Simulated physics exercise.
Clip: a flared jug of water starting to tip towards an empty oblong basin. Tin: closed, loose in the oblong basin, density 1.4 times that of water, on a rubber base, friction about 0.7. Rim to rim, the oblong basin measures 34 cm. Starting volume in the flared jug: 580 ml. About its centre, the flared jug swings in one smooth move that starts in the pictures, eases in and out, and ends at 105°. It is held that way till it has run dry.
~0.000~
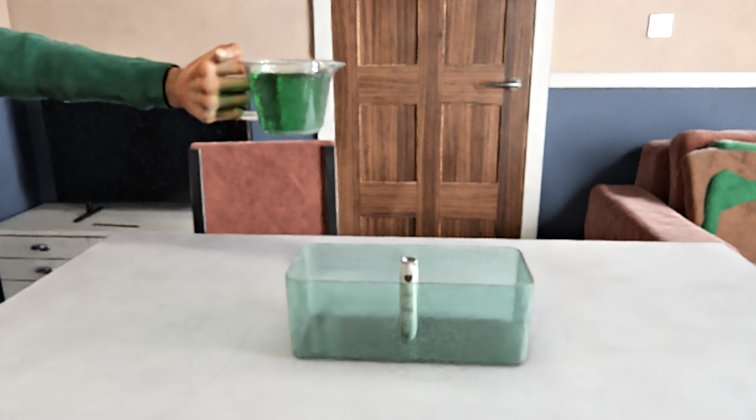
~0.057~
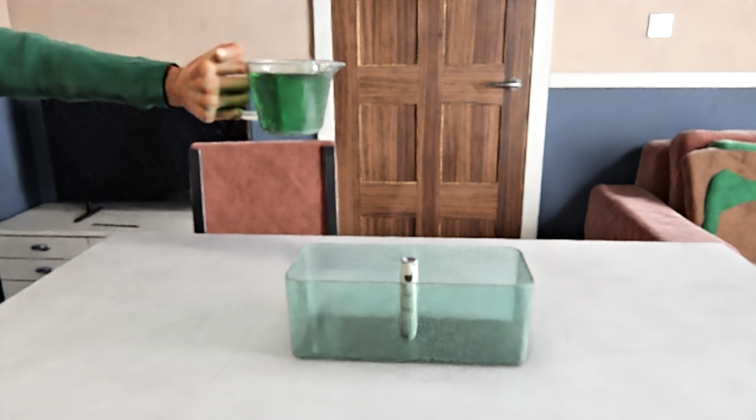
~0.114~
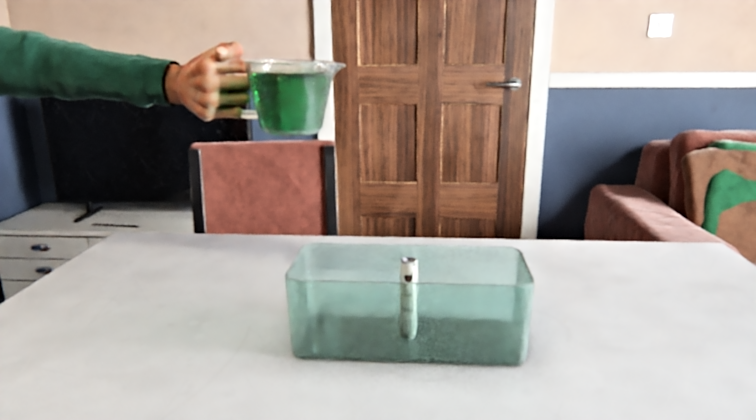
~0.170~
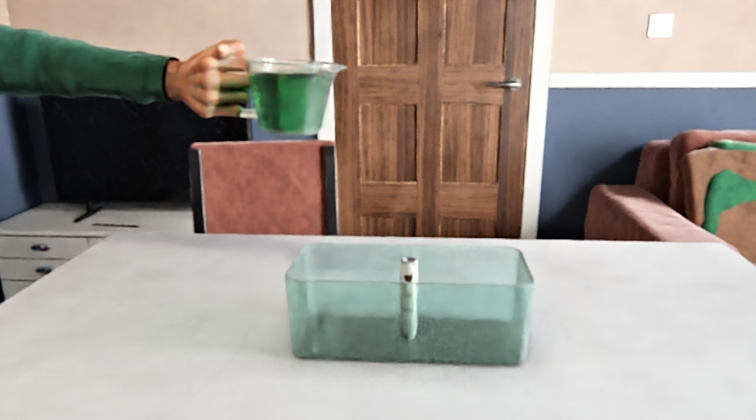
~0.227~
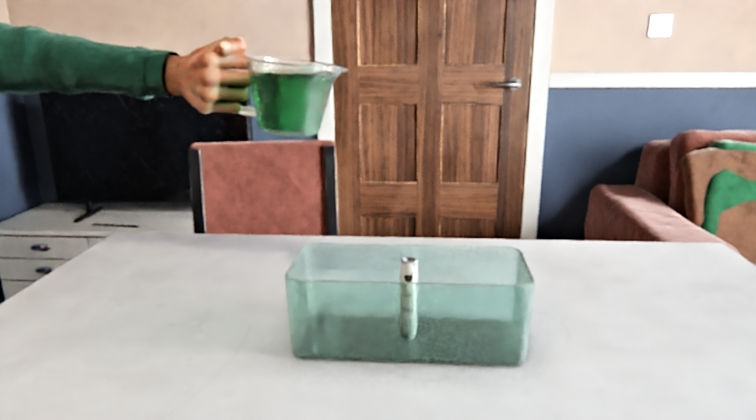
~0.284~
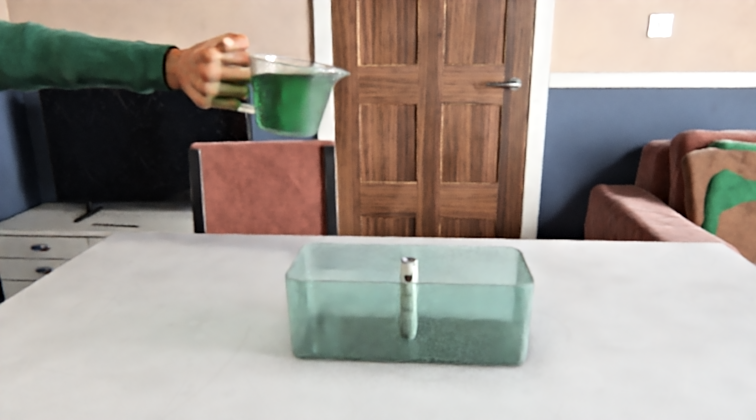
In the video, a hand in a green sleeve holds a clear jug of green liquid above and to the left of a rectangular basin containing a small cylinder, then gradually tilts the jug slightly to the right.
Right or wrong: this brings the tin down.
Right, the tin comes down.
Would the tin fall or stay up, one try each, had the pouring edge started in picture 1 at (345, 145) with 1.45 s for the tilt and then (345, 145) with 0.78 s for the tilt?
First it stays on its base; then it stays on its base.
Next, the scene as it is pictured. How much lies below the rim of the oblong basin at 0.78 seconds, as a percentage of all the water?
Fraction in basin: Approx. 6%.
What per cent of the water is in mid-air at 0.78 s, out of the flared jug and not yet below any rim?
Share: Roughly 28 per cent.
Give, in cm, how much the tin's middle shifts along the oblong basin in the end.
The middle of the tin ends some 8.0 cm along the basin.
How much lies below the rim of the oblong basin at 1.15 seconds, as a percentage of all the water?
Around 66 in a hundred.
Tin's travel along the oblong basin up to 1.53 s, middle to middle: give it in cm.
The tin is about 8 cm from where it started.
Then, 0.78 s in, the tilt is 59° and 66 per cent is still to pour; the tin stands where it began.
Then, 1.15 s in, the tilt is 94° and 10 per cent is still to pour; the tin leans 6°.
Then, 1.53 s in, the tilt is 105° and 0 per cent is still to pour; the tin lies on its side.
Then, 1.95 s in, the tilt is 105° and 0 per cent is still to pour; the tin lies on its side.
Finally, the tin lies on its side.
